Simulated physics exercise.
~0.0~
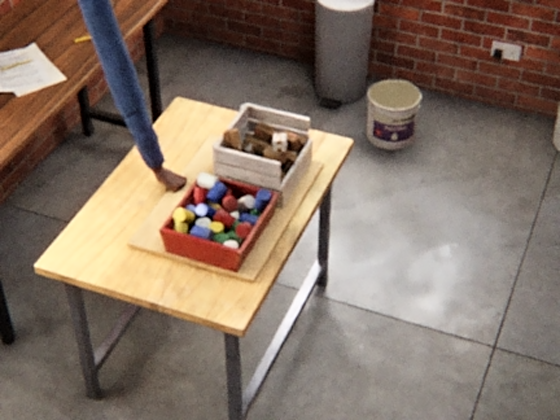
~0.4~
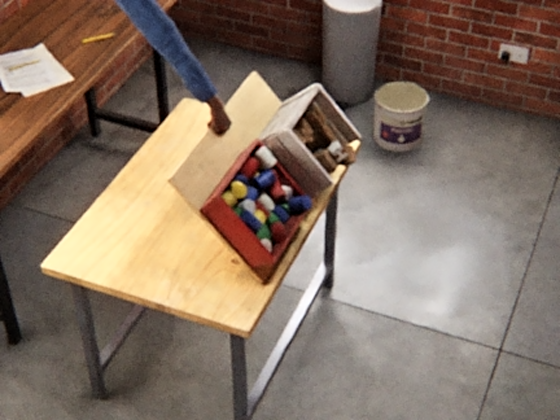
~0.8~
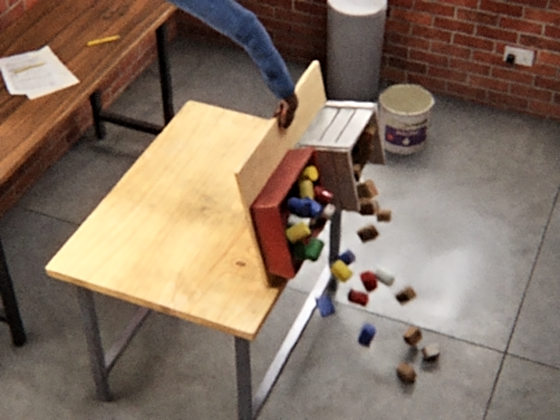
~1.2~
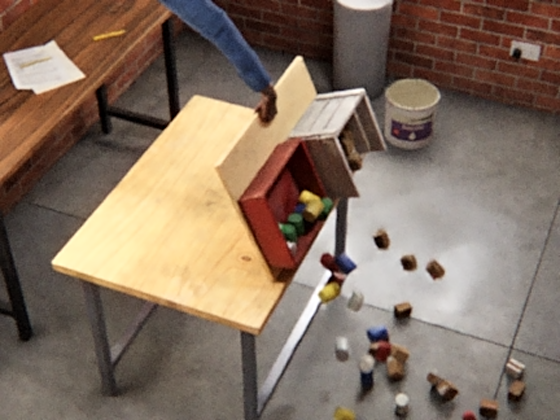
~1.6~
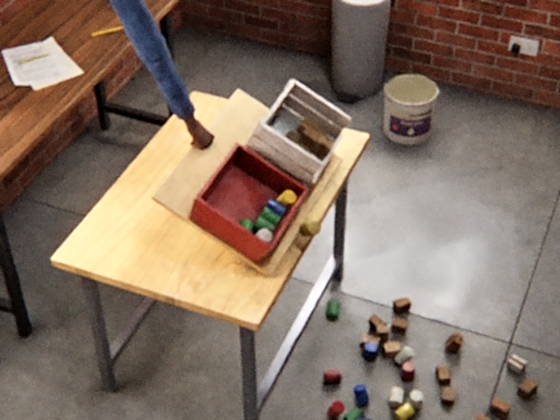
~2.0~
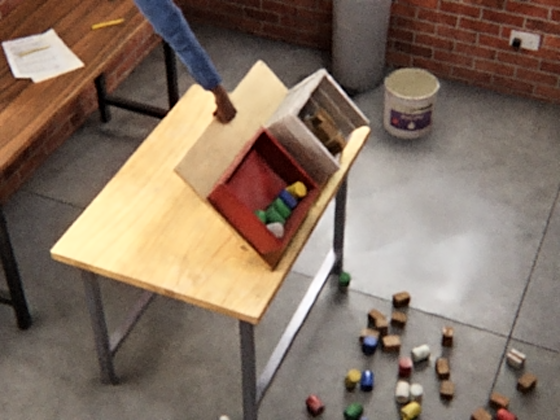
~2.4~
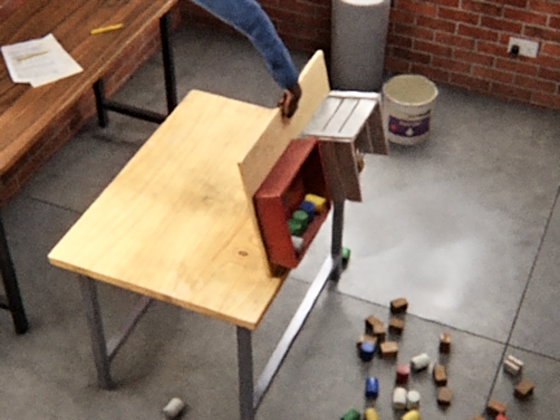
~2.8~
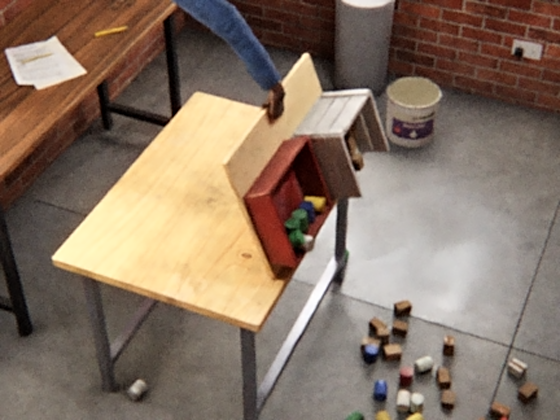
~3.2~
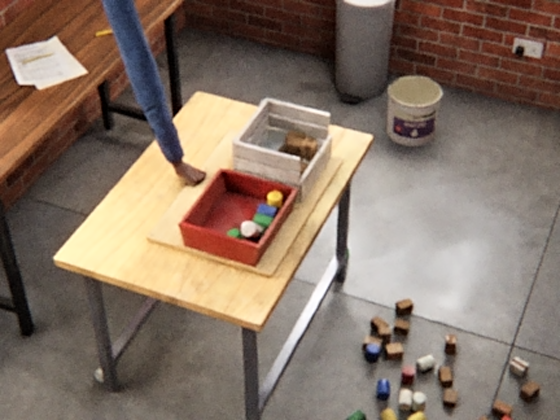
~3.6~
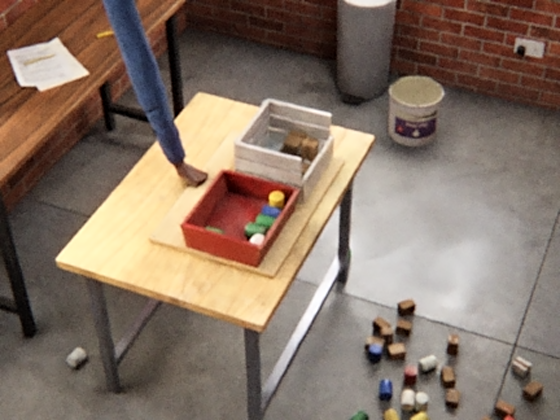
Colored jars and brown blocks tumbled onto the floor as a hand tipped up a board holding a red crate and a white one, lowered it partway, and raised it again, before laying it flat with just a few pieces left in each crate.
